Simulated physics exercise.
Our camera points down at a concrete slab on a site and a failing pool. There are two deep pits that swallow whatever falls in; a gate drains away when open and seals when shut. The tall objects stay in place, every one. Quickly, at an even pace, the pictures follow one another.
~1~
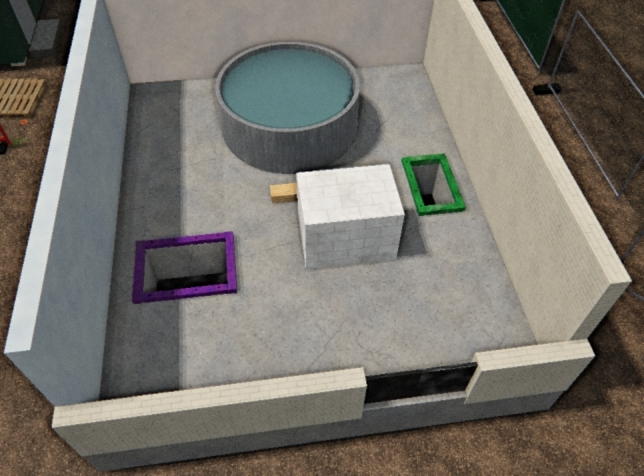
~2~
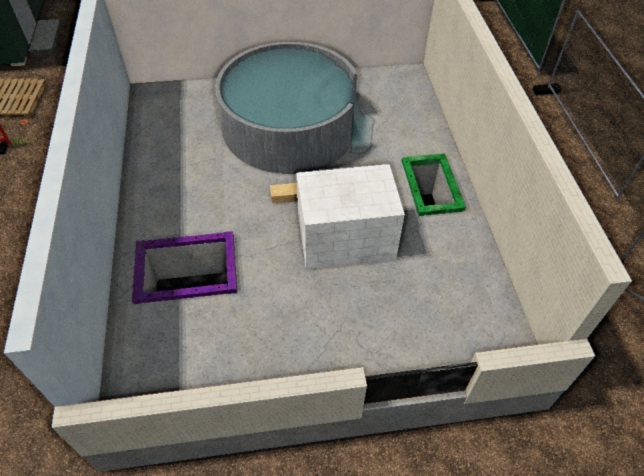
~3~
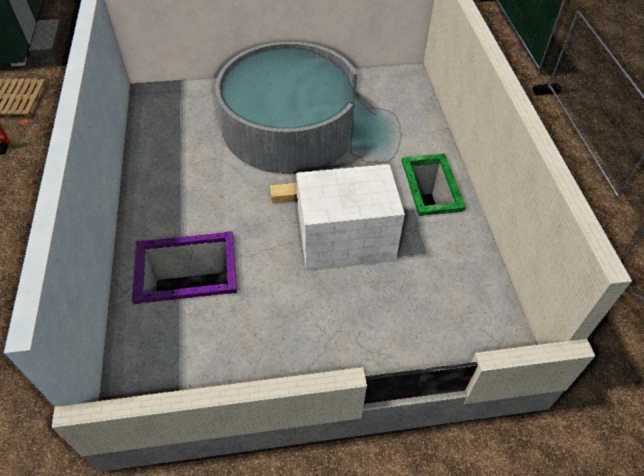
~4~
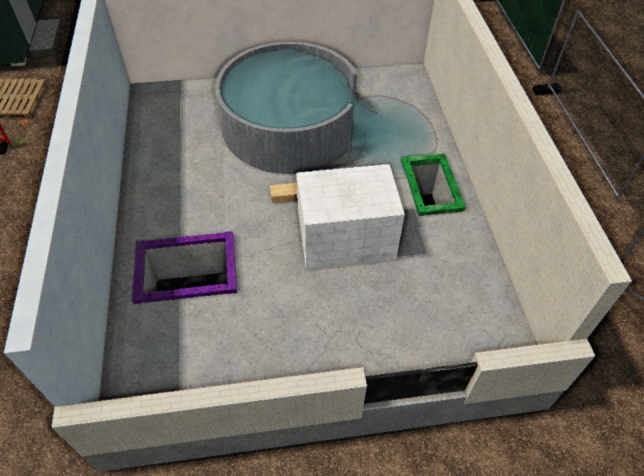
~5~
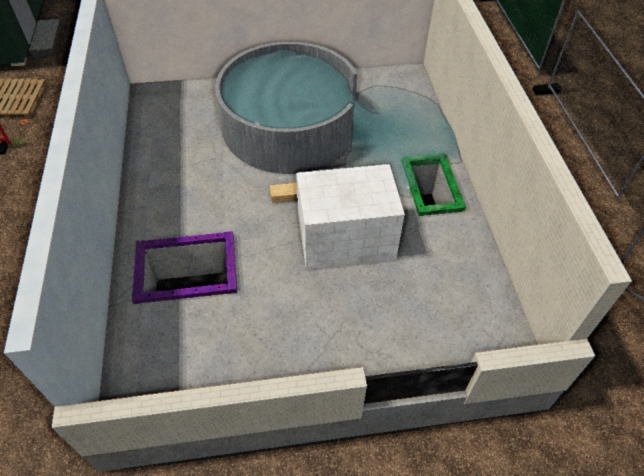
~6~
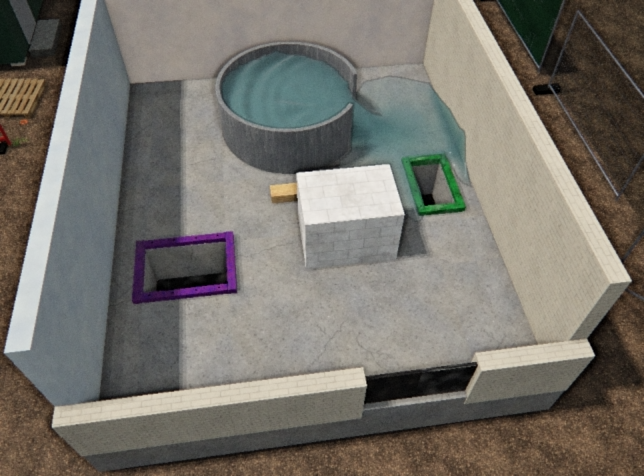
Water pours from a gap in the round tank and spreads right across the concrete.
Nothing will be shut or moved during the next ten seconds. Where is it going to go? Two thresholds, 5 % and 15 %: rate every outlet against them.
Rating by outlet: Gate - below both, purple pit - below both, green pit - above both.
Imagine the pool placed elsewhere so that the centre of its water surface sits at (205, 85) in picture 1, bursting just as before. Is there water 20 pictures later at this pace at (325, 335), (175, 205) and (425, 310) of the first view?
In sequence: Unflooded, next unflooded, then inundated.
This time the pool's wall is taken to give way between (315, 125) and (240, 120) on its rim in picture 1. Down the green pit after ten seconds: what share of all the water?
The green pit gets 8 per cent.
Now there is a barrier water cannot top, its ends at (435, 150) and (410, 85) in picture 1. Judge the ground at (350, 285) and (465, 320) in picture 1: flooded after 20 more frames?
In the listed order, the first spot is spared and the second is swamped.
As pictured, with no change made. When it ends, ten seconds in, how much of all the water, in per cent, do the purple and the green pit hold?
Shares, in order: 0 % and 24 %.
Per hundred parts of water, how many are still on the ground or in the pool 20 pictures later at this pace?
Estimate: 88 %.
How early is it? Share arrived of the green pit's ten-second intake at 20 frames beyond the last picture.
Approximately 55 in a hundred, I reckon.
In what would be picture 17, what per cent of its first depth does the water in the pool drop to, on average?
Estimate: Around 60 per cent.
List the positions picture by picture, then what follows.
The first frame shows the round tank at (288, 87) is whole and still.
In the second frame, the front is at (365, 149), out from the gap at (354, 118).
In the third frame, water pours out at (354, 119) and has run to a hidden place.
In the fourth frame, the front is at (433, 143), out from the gap at (354, 120).
In the fifth frame, water pours out at (354, 120) and has run to (460, 160).
In the sixth frame, the front is at (468, 182), out from the gap at (354, 119).
A moment on, water covers 20 % of the floor; the gate 0 %, the purple pit 0 %, the green pit 2 %.
Next, water covers 35 % of the floor; the gate 0 %, the purple pit 0 %, the green pit 7 %.
Then, water covers 45 % of the floor; the gate 0 %, the purple pit 0 %, the green pit 12 %.
Later, water covers 75 % of the floor; the gate 0 %, the purple pit 0 %, the green pit 18 %.
In the end, water covers 95 % of the floor; the gate 0 %, the purple pit 0 %, the green pit 23 %.
